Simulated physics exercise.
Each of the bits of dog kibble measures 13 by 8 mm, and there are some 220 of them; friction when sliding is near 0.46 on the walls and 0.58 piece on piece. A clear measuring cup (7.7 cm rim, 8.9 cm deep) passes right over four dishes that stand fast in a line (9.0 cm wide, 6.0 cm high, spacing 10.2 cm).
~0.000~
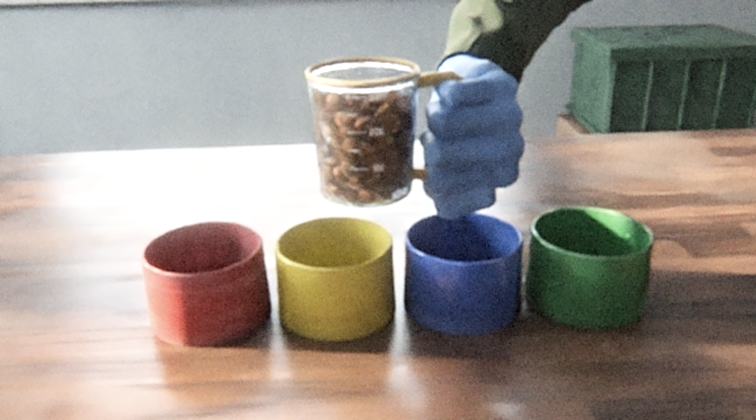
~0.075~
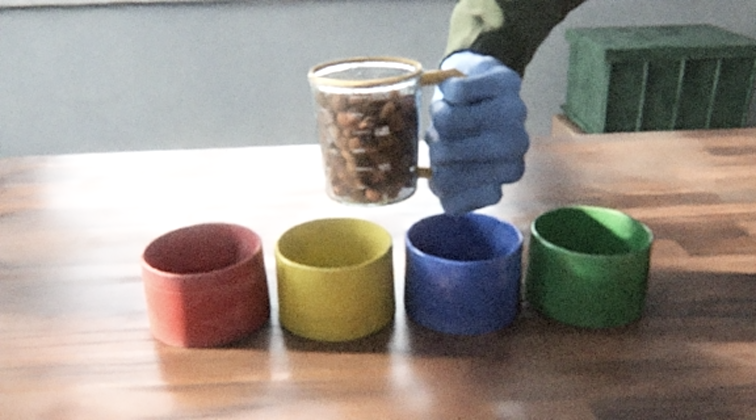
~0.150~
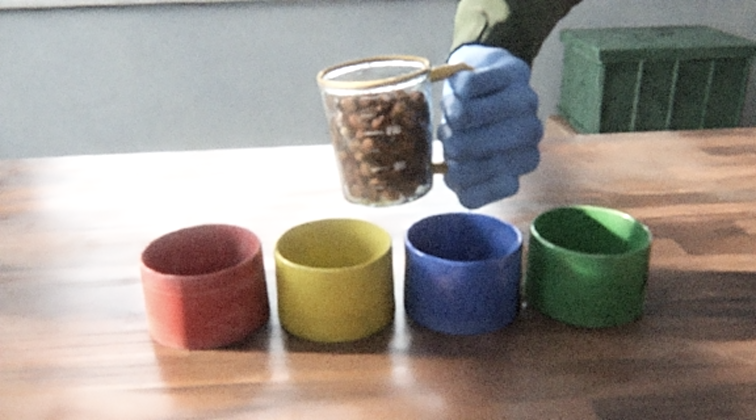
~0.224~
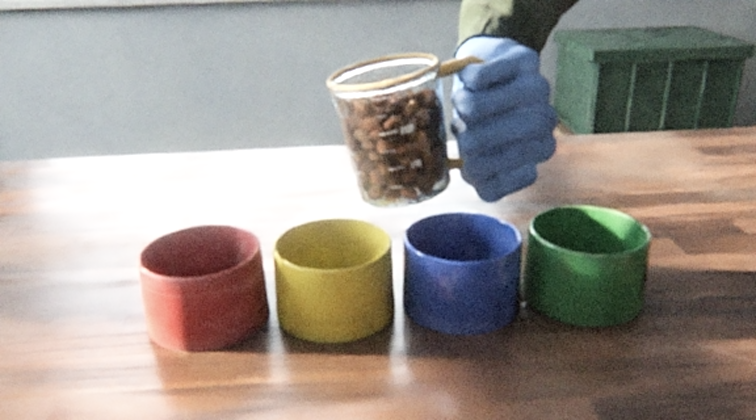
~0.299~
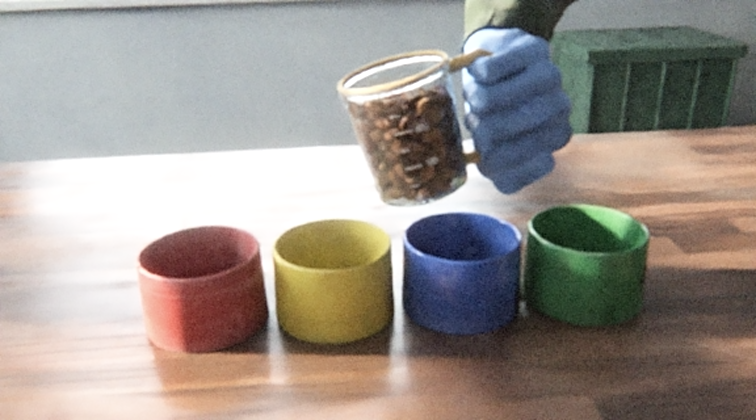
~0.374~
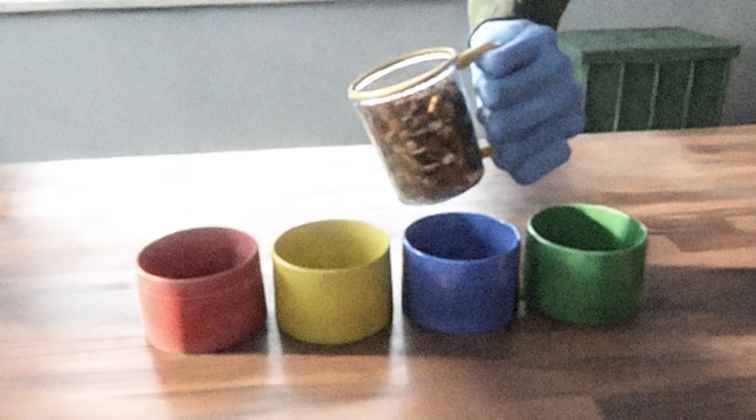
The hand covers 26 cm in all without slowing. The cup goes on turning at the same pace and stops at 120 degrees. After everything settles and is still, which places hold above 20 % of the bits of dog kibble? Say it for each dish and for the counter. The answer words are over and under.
Red: Under. Blue: Under. Green: Over. Yellow: Under. Counter: Under.
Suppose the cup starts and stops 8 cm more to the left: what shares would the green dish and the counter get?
Then I'd expect green at 20 and the counter at 40.
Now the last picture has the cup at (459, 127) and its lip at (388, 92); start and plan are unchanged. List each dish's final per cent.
Red: 0 / blue: 0 / green: 90 / yellow: 0.
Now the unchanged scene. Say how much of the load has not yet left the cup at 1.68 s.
My estimate is about 90 per cent.
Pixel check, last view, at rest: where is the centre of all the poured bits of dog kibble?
Roughly (590, 263).
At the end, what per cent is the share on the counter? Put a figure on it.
I'd reckon around 5 per cent.
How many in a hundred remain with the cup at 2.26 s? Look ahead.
It should be near 20 per cent.
Then, at 1.15 s, tilt 66 degrees; cup holds 100 %.
After 1.68 s, tilt 98 degrees; cup holds 90 %, green 5 %.
Then, at 2.26 s, tilt 120 degrees; cup holds 20 %, green 70 %.
In the end, at 3.1 s, red 0 %, blue 0 %, green 90 %, yellow 0 %, counter 5 %.
